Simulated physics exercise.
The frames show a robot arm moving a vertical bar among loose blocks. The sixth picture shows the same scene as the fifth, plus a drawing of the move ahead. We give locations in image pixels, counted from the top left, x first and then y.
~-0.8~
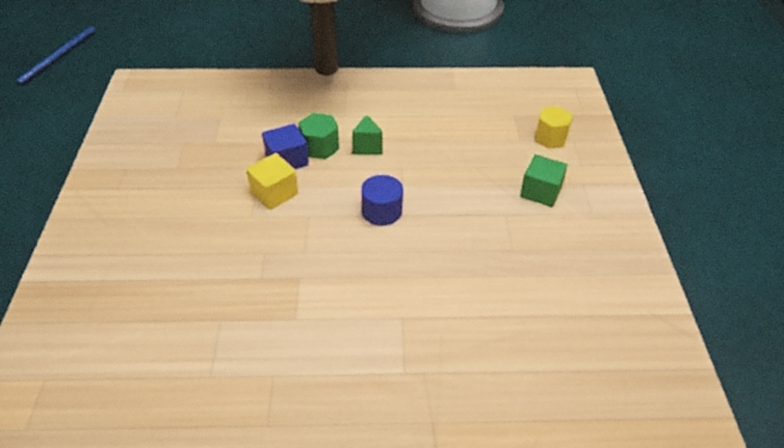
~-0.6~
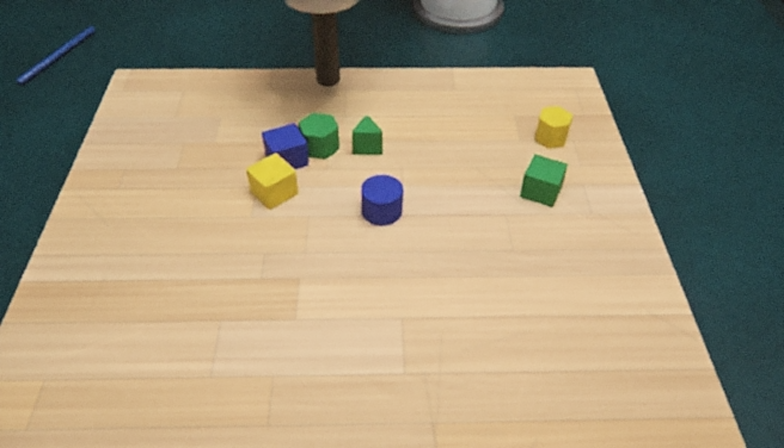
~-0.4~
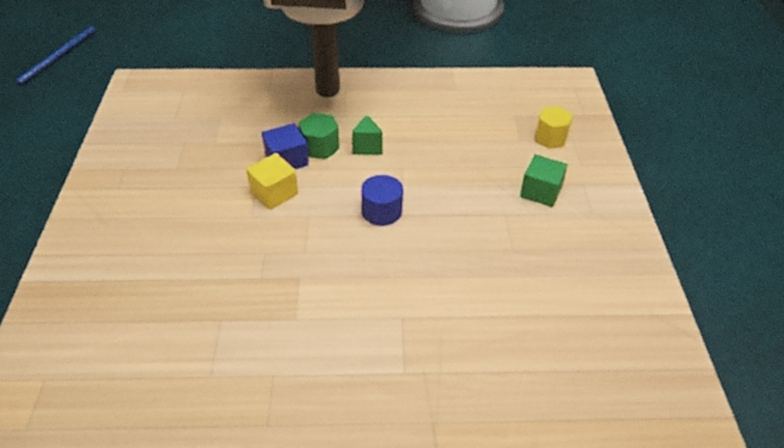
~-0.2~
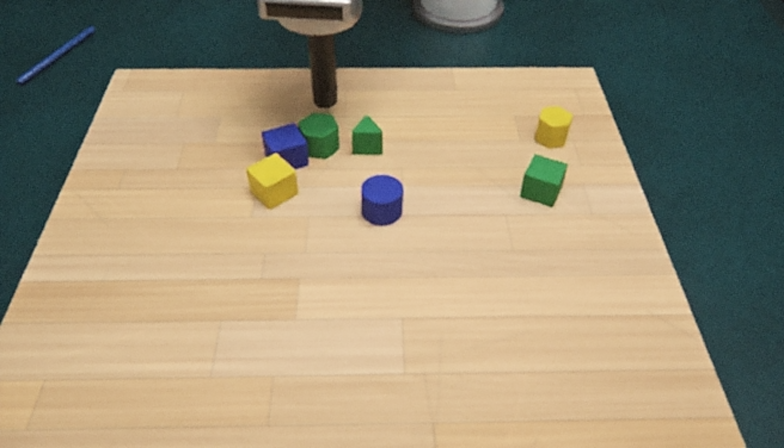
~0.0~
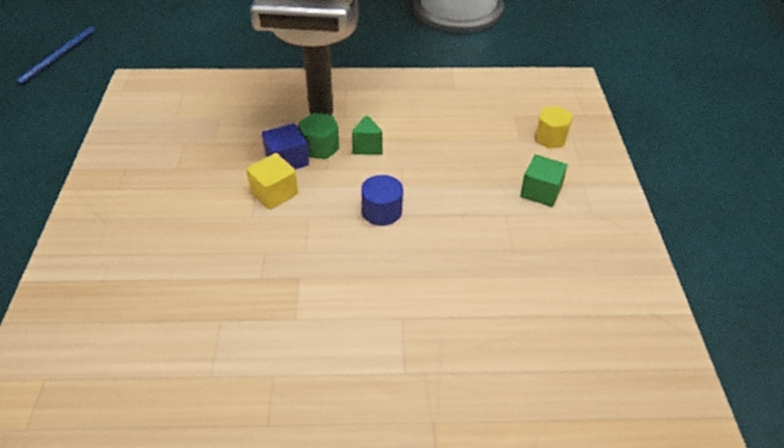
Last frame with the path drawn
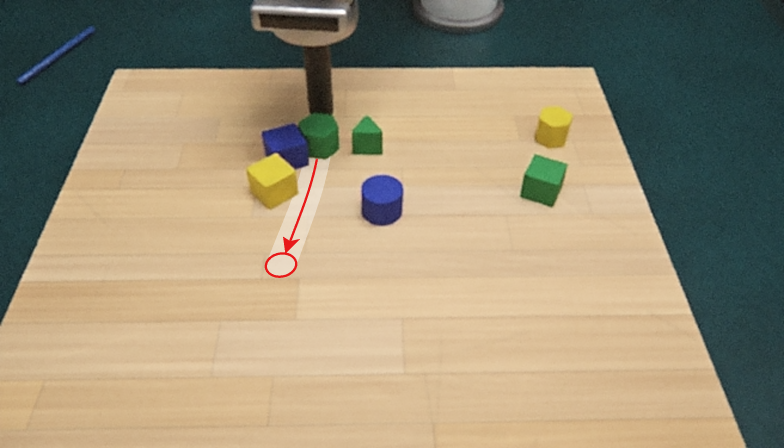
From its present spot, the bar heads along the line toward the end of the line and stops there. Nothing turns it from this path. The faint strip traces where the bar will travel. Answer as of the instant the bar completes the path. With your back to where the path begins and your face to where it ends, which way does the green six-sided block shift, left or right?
Displaced left.
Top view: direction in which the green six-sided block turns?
Spins counterclockwise.
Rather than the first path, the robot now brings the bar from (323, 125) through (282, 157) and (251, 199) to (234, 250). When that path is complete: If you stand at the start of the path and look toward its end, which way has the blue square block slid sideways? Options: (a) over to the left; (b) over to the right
My pick is b.
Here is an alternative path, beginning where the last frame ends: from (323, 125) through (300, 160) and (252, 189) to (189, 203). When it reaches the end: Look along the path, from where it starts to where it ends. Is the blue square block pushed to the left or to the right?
It's pushed right.
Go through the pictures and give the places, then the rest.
In the first picture, bar tip (327, 70); block tops, yellow square block (271, 169); blue square block (284, 137); green six-sided block (318, 124); green triangular piece (367, 126).
In the second picture, bar (328, 81); blocks unchanged.
In the third picture, bar (328, 91); blocks unchanged.
In the fourth picture, bar (326, 102); blocks unchanged.
In the fifth picture, bar (322, 112); yellow square block (271, 169); blue square block (284, 137); green six-sided block (318, 124); green triangular piece (367, 126).
Path on the board, from (323, 125) through (315, 166) and (301, 212) to (281, 265).
What follows on the original path. One third of the way, bar (314, 153); blue square block (277, 141), turned 20° clockwise; green six-sided block (318, 164), turned 20° anticlockwise.
Two thirds of the way, bar (299, 200); yellow square block (267, 177), turned 40° clockwise; blue square block (277, 141), turned 20° clockwise; green six-sided block (324, 208), turned 80° anticlockwise.
At the end, bar (279, 252); yellow square block (267, 177), turned 40° clockwise; blue square block (277, 141), turned 20° clockwise; green six-sided block (326, 220), turned 130° anticlockwise; green triangular piece in place.
